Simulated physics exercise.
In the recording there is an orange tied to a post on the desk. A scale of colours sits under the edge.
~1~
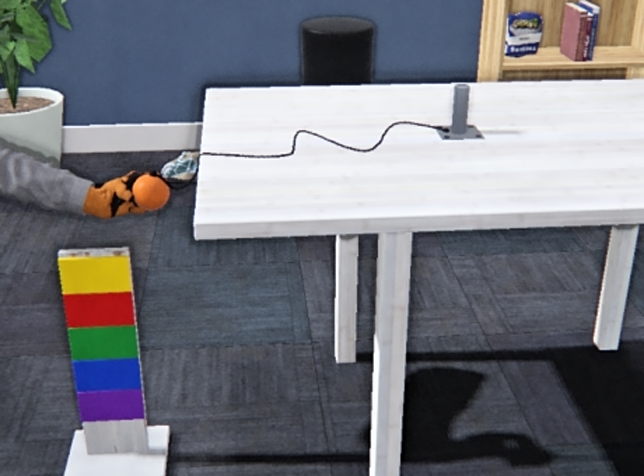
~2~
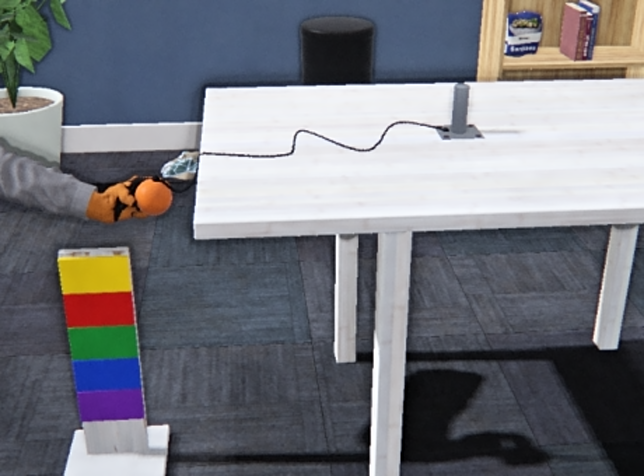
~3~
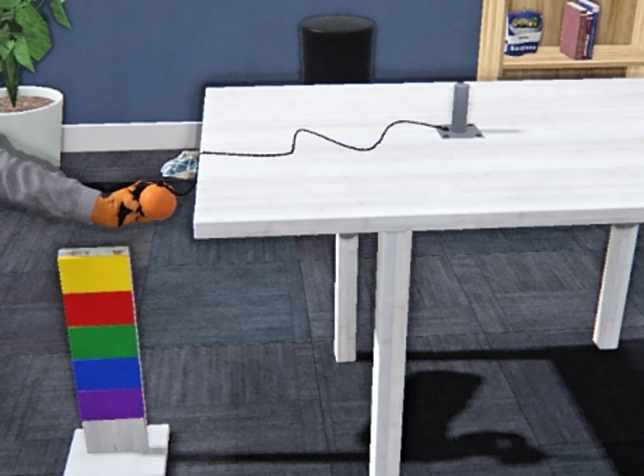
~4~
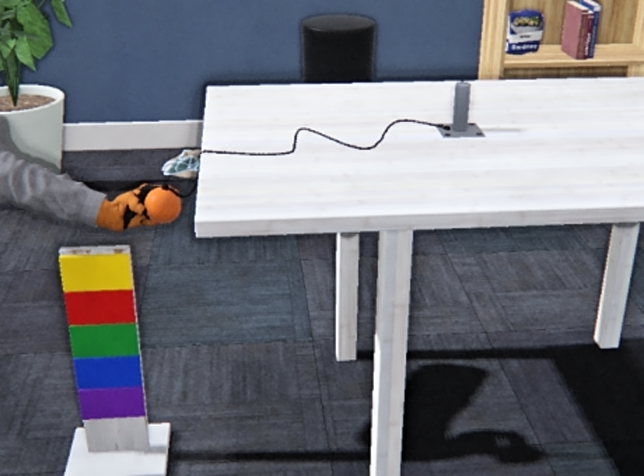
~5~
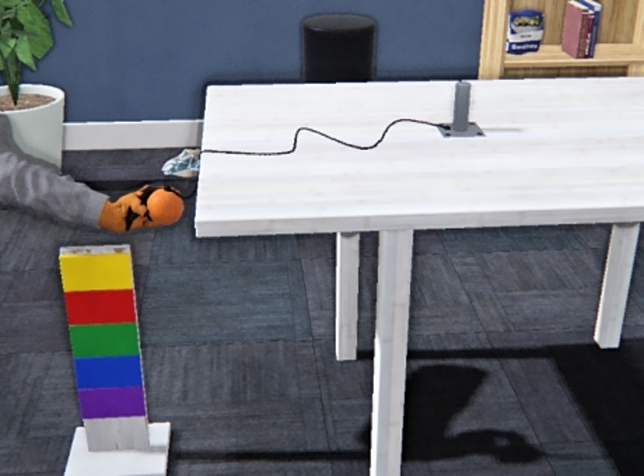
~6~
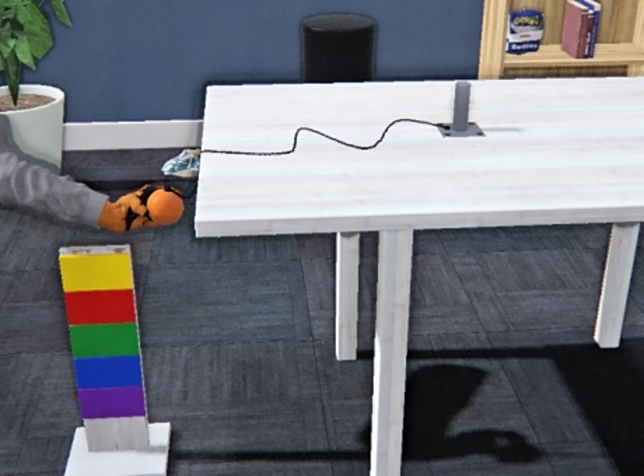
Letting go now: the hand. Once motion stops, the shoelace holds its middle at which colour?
At blue.
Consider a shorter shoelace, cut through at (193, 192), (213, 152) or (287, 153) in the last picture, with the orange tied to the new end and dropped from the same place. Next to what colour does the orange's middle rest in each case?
In turn it lines up with green, red and no band.
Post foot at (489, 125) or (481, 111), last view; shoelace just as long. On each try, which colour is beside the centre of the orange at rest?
Result 1: Green. Result 2: Green.
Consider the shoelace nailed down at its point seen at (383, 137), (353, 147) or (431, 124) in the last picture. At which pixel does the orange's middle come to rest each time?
Approximately (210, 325), (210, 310) and (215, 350), respectively.
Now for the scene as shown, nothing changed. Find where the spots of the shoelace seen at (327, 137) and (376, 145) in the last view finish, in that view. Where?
Near (246, 141) and (314, 137).
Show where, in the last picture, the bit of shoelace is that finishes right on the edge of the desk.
Pixel (299, 130) or thereabouts.
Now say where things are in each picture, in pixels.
Orange (151, 192); yellow (95, 276); red (99, 311); green (104, 344); blue (107, 376); purple (111, 407), in the first picture.
Orange (154, 197); shoelace through (413, 123) (379, 143) (322, 137) (294, 149) (217, 154), in the second picture.
Orange (158, 202), in the third picture.
Orange (163, 205); shoelace through (415, 121) (380, 141) (324, 136) (295, 147) (218, 152), in the fourth picture.
Orange (166, 207), in the fifth picture.
Orange (165, 207); shoelace through (415, 121) (380, 141) (324, 135) (295, 147) (218, 152), in the sixth picture.
Soon after, orange near (234, 352); level with blue.
Then, orange near (206, 358); level with blue.
At rest, orange near (216, 358); level with blue. Its middle rests at the blue band.
